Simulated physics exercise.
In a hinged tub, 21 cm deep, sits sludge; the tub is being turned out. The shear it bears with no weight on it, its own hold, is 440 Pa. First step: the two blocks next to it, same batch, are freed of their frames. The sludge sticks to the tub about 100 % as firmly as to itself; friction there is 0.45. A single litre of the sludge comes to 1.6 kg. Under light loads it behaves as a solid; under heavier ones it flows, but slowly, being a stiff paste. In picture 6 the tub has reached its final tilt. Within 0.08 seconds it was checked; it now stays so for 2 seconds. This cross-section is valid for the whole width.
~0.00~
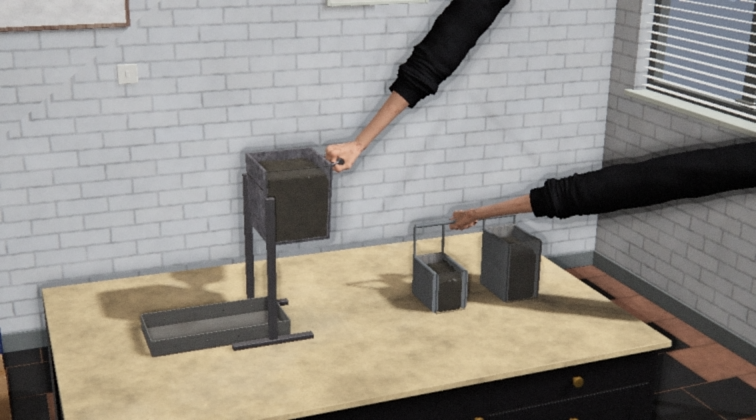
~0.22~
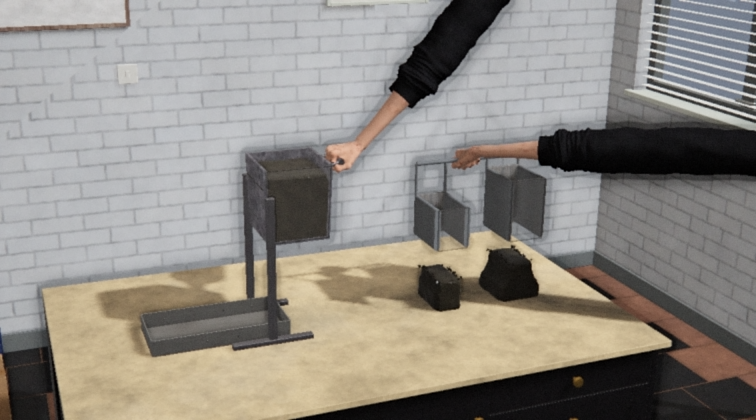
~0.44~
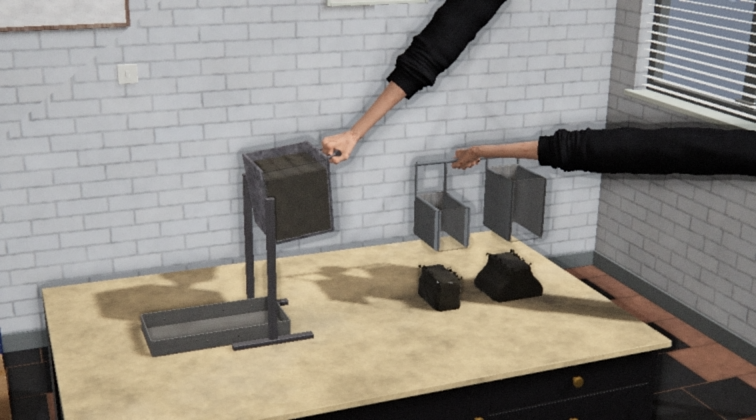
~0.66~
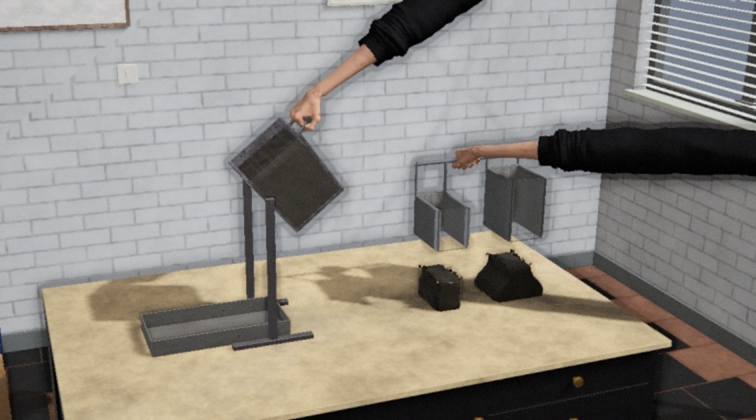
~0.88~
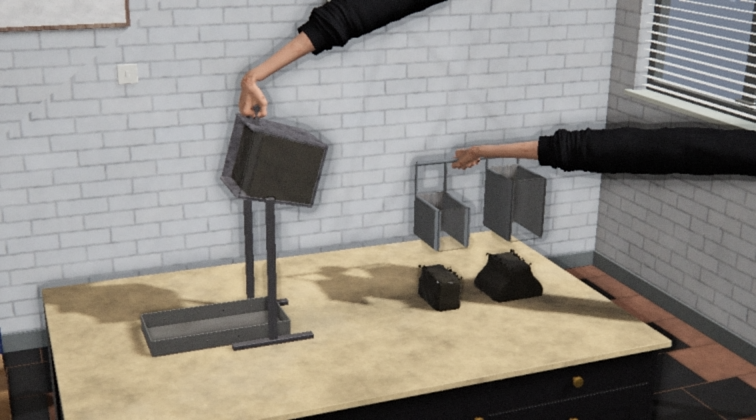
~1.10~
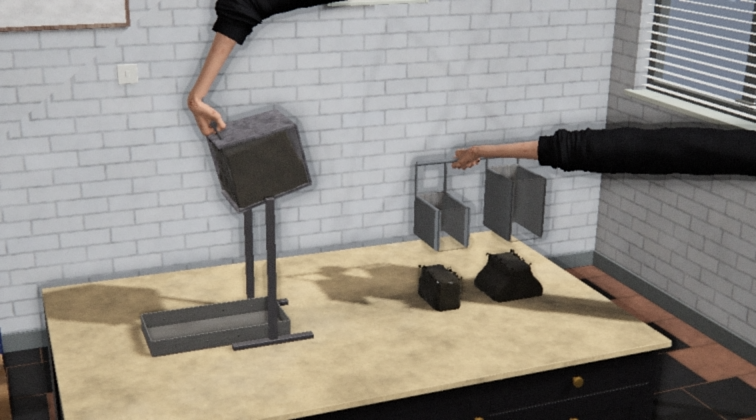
Two gray open-ended molds rise in the grip of a black-sleeved arm at the right, baring two dark blocks that sag, the right one more, on a tan-topped table. A second arm then swings a dark-filled, see-through tub over to the left on its upright stand, above a shallow gray tray. The white brick room, with a blind-covered window at right, is seen from slightly above by a still camera.
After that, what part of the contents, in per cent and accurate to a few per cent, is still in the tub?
The part still in the tub is near 30 out of 100.
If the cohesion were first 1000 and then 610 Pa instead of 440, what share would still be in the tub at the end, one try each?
About 65 % first, about 35 % second.
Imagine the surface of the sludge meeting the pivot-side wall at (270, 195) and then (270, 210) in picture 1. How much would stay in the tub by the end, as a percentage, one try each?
40 %, then 60 %.
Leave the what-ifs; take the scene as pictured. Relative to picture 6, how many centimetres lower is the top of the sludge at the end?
Roughly 12 cm.
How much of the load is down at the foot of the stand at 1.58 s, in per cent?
Near 55 %.
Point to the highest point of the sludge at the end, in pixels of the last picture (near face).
Around (280, 175).
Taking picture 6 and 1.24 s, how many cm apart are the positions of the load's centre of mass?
It has moved around 7 centimetres.
After 1.24 s, the tub is at 104 degrees and holds 72 %.
After 1.41 s, the tub is at 104 degrees and holds 39 %.
After 1.58 s, the tub is at 104 degrees and holds 31 %.
After 1.75 s, the tub is at 104 degrees and holds 31 %.
After 3.10 s, the tub is at 104 degrees and holds 30 %.
